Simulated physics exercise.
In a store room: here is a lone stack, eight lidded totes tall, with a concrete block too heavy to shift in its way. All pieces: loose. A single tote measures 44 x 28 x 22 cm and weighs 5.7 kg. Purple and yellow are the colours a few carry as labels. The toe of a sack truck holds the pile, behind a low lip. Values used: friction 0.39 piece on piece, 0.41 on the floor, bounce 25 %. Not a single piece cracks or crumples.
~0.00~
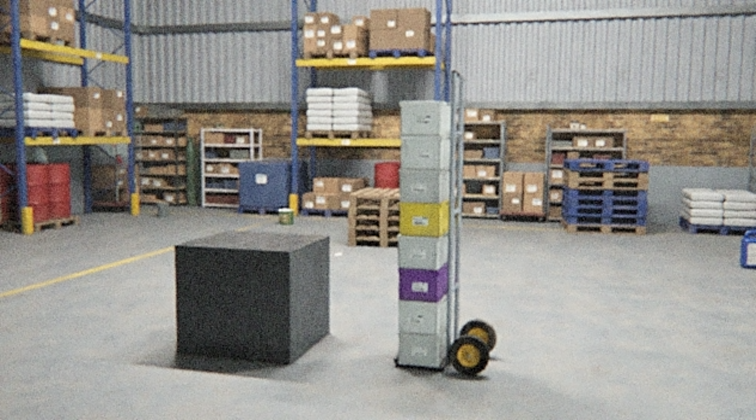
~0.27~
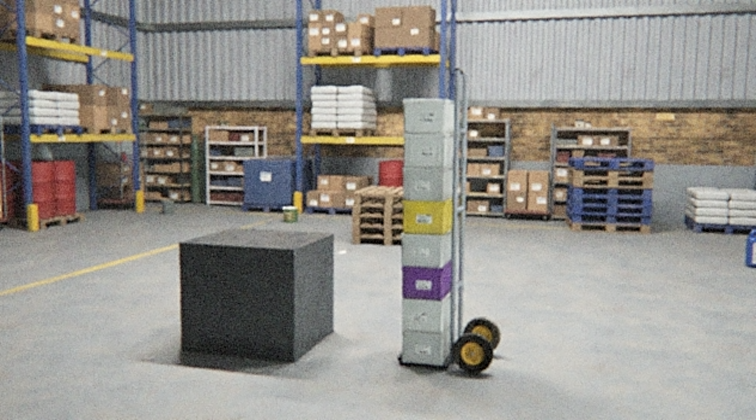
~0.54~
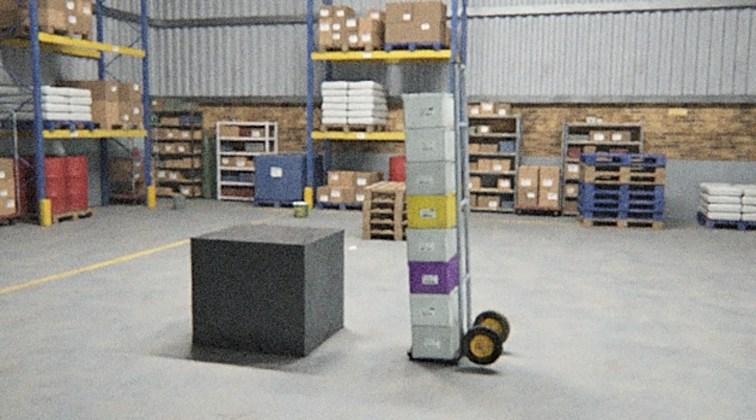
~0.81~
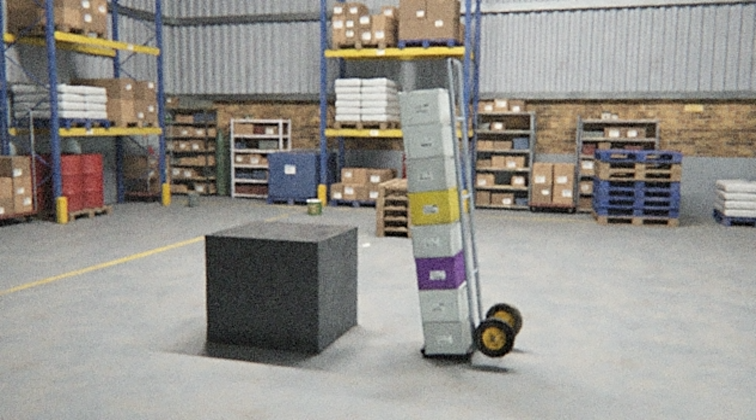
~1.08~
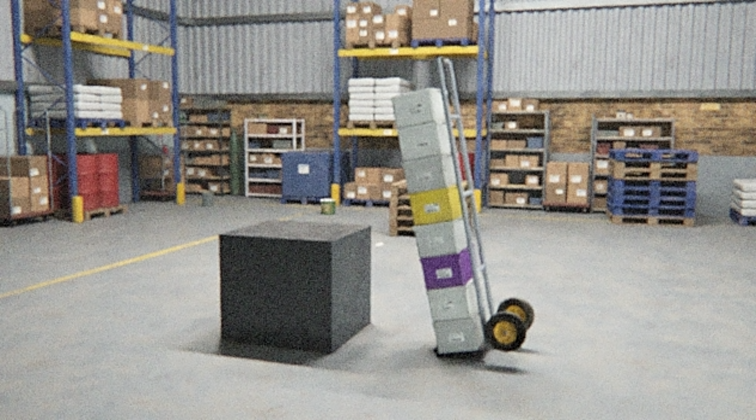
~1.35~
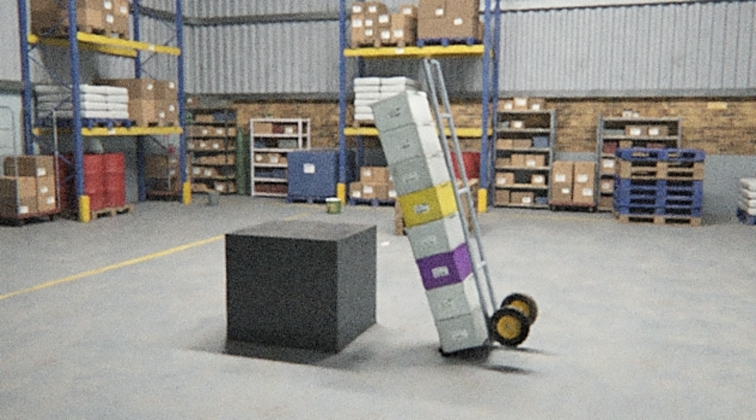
A tall stack of eight lidded totes, mostly pale grey-green with a yellow one mid-stack and a purple one lower down, stands upright on a sack truck in a warehouse, seen from the front at a slight distance. A dark block sits to its left, with racks and shelves behind. The truck and totes lean steadily further left towards the block, while the camera pans slightly left.
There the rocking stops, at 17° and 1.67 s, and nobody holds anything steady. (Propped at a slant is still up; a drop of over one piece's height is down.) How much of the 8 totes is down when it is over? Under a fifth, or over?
Over.
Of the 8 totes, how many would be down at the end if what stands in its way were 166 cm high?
Then the number is 0.
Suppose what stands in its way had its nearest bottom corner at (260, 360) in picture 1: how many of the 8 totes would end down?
Count at the end: 5.
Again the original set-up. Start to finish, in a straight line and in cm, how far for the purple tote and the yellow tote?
Distances: Purple 50, yellow 70 (cm).
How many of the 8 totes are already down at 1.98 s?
It's 3 by that point.
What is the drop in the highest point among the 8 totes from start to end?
70 cm.
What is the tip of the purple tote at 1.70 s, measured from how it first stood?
Close to 40° of tilt compared with the start.
By 1.50 s, none of the 8 totes down, 8 disturbed; yellow tote tilted 23°; purple tote tilted 23°.
By 1.70 s, 1 of the 8 totes down; yellow tote tilted 35°, 10 cm lower; purple tote tilted 35°.
By 1.98 s, 3 of the 8 totes down; purple tote tilted 44°, 11 cm lower; yellow tote tilted 41°, 16 cm lower.
By 2.58 s, 3 of the 8 totes down; purple tote tilted 47°, 13 cm lower; yellow tote tilted 37°, 16 cm lower.
When it is over (3.6 s), 3 of the 8 totes down; purple tote tilted 47°, 13 cm lower; yellow tote tilted 37°, 16 cm lower. That is 38 per cent. In pixels of the last frame, middles, purple tote near (403, 282), yellow tote near (374, 224).
